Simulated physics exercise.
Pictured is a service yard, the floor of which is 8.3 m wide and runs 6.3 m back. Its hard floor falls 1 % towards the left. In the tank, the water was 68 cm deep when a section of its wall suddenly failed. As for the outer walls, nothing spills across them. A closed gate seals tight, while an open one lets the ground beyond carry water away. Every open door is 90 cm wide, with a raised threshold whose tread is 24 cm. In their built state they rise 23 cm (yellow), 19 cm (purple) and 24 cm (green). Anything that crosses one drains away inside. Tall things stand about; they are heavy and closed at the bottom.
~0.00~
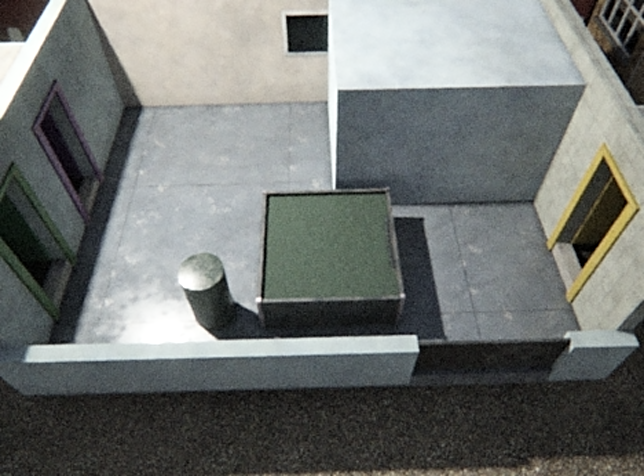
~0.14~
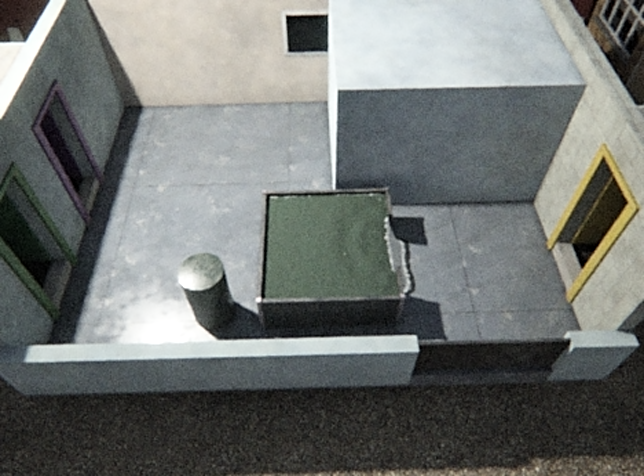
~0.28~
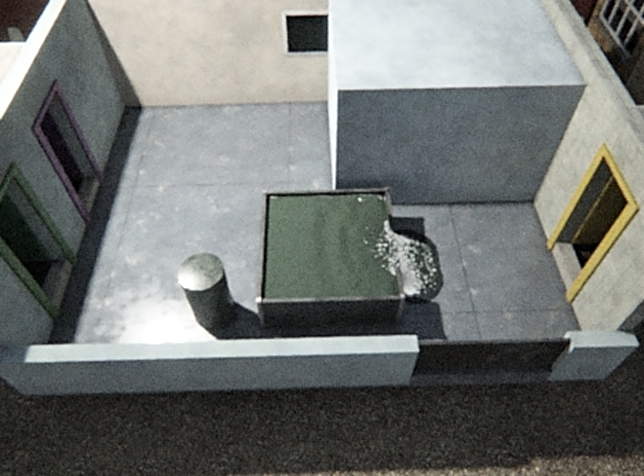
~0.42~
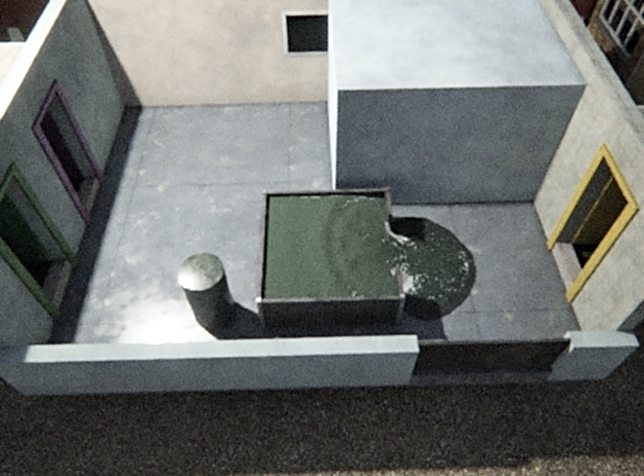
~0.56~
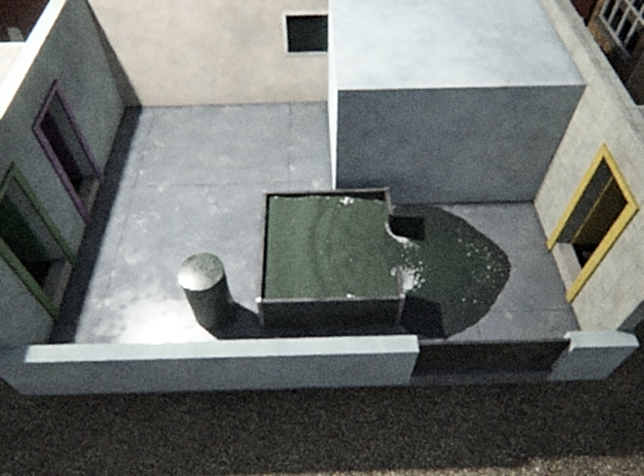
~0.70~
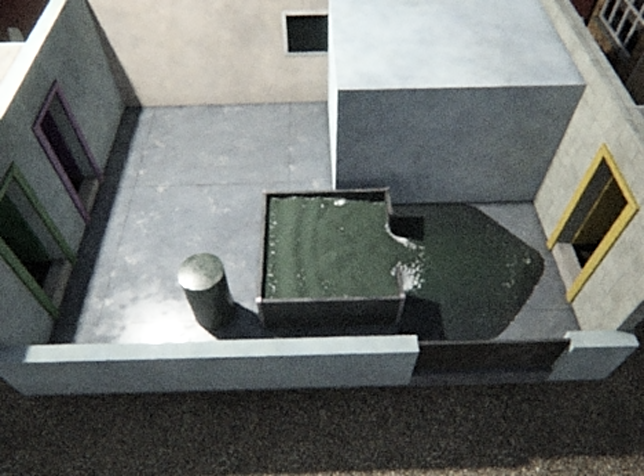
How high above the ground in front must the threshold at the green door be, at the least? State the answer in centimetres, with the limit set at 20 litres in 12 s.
About 7 cm.
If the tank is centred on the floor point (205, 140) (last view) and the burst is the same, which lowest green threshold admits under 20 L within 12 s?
Some 10.5 cm.
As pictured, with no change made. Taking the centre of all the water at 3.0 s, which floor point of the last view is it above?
It lies near (412, 271) in the last picture.
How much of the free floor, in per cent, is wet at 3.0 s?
Wet: Close to 25 %.
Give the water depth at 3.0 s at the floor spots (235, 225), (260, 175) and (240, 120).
Approx. 0 / 0 / 0 cm.
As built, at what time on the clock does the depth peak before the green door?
9.0 s.
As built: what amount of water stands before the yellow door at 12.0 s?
Some 11.0 cm.
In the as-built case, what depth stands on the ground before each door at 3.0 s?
Depth at yellow 29 cm, at purple 0 cm, at green 0 cm.
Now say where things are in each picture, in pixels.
Still water, 68 cm deep, in the tank at (328, 244); the green door at (39, 253) is dry, in the first picture.
Water pours out at (389, 257) and has run 0.4 m, to (411, 283); about 10 cm deep outside, 68 cm at the back, in the second picture.
Water pours out at (389, 259) and has run 0.8 m, to (438, 273); about 11 cm deep outside, 68 cm at the back, in the third picture.
The front is at (471, 275), 1.4 m from the gap at (389, 259); 2.0 m2 of floor is wet, 68 cm left at the back, in the fourth picture.
The gap is at (389, 259), the front 2.0 m out at (505, 268); the back of the tank holds 68 cm, in the fifth picture.
The front is at (539, 264), 2.6 m from the gap at (389, 258); 5.2 m2 of floor is wet, 63 cm left at the back; the green door at (39, 253), 5.4 m from the gap, is still 5.5 m from the nearest water, in the sixth picture.
After 1.4 s water covers 25 % of the floor, deepest (46 cm) near (534, 203); it has not reached the green door.
After 3.0 s water covers 25 % of the floor, deepest (32 cm) near (505, 268); it has not reached the green door.
After 12.0 s water covers 85 % of the floor, deepest (16 cm) near (39, 372); 9 cm at the green door, 0 litres in over its 24 cm threshold.
At the green door as built, the water arrived by 6.5 s and peaked near 11 cm at 9.0 s.
Run again over the same 12 s with other heights there, 29 litres in over 6 cm, 11 litres over 8 cm. The limit of 20 litres is kept from about 7 cm up.
